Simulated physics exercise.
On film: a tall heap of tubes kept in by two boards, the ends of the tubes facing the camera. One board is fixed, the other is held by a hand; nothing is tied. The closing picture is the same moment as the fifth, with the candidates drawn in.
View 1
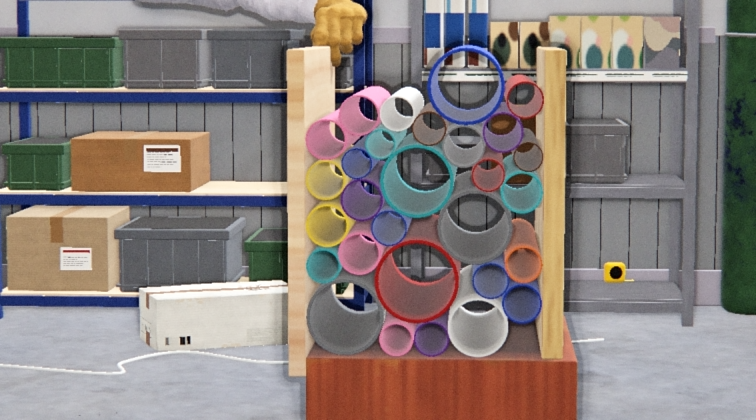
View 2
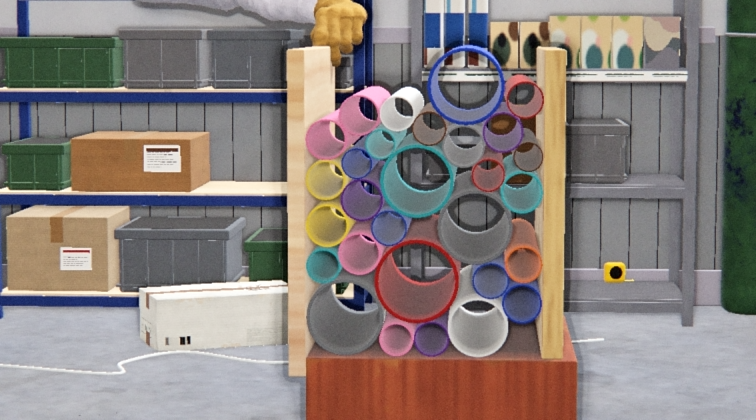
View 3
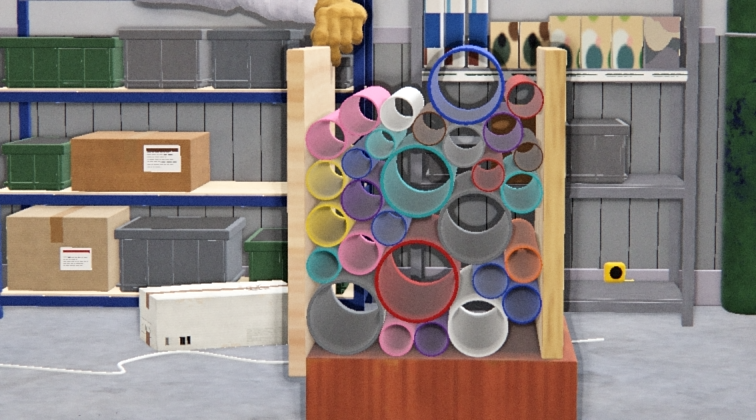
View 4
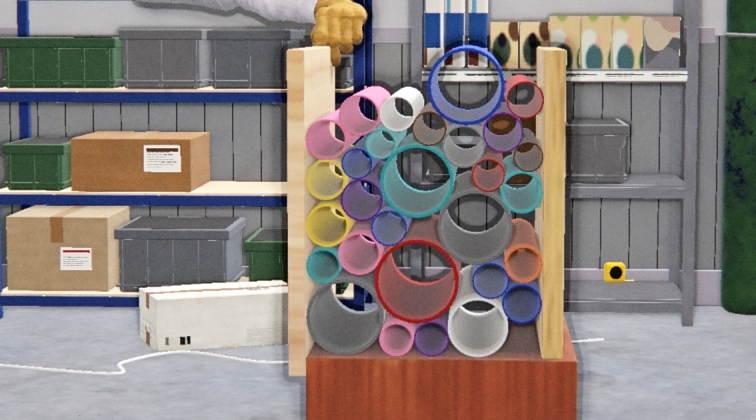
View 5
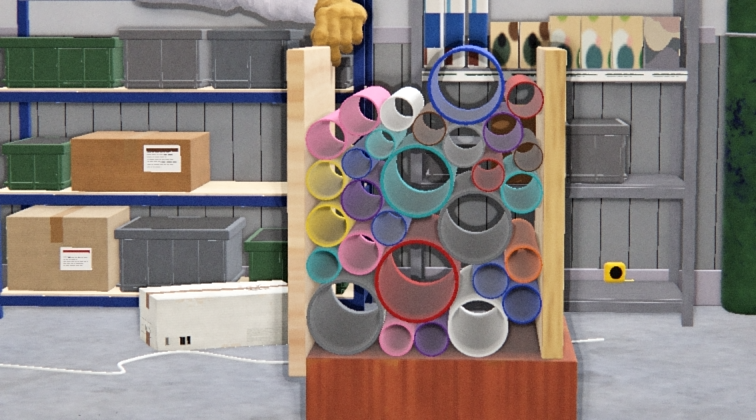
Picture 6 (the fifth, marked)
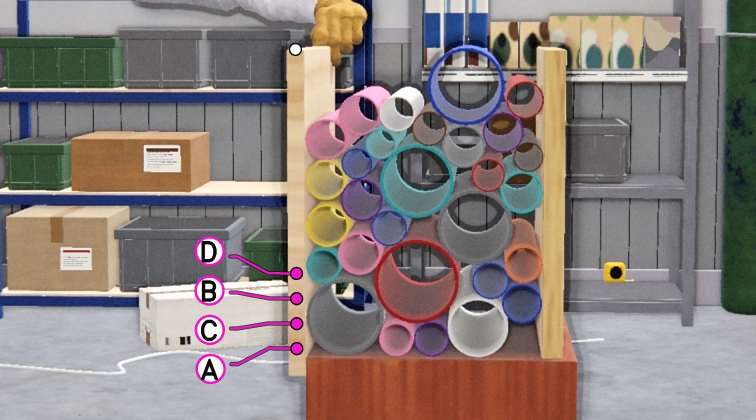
Colourful tubes resting motionless in a tall heap between two upright boards, a gloved hand staying still at the left board's top.
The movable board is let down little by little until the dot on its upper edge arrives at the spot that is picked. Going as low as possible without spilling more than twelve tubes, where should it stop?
Down to D.
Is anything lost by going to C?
Yes, at C.
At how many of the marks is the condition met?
One of them.
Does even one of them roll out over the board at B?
Yes, at B.
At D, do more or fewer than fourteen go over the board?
At D, fewer than fourteen.
On the marked copy, A at (297, 349); B at (297, 298); C at (297, 323); D at (296, 273); the white dot at (295, 49).
Taking D. A third of the way, top of the board (306, 144).
Two thirds of the way, top of the board (306, 248).
When it is over, top of the board (306, 273), about eight out over the board.
As for the rest, A more than twelve out over the board; B more than twelve out over the board; C more than twelve out over the board.
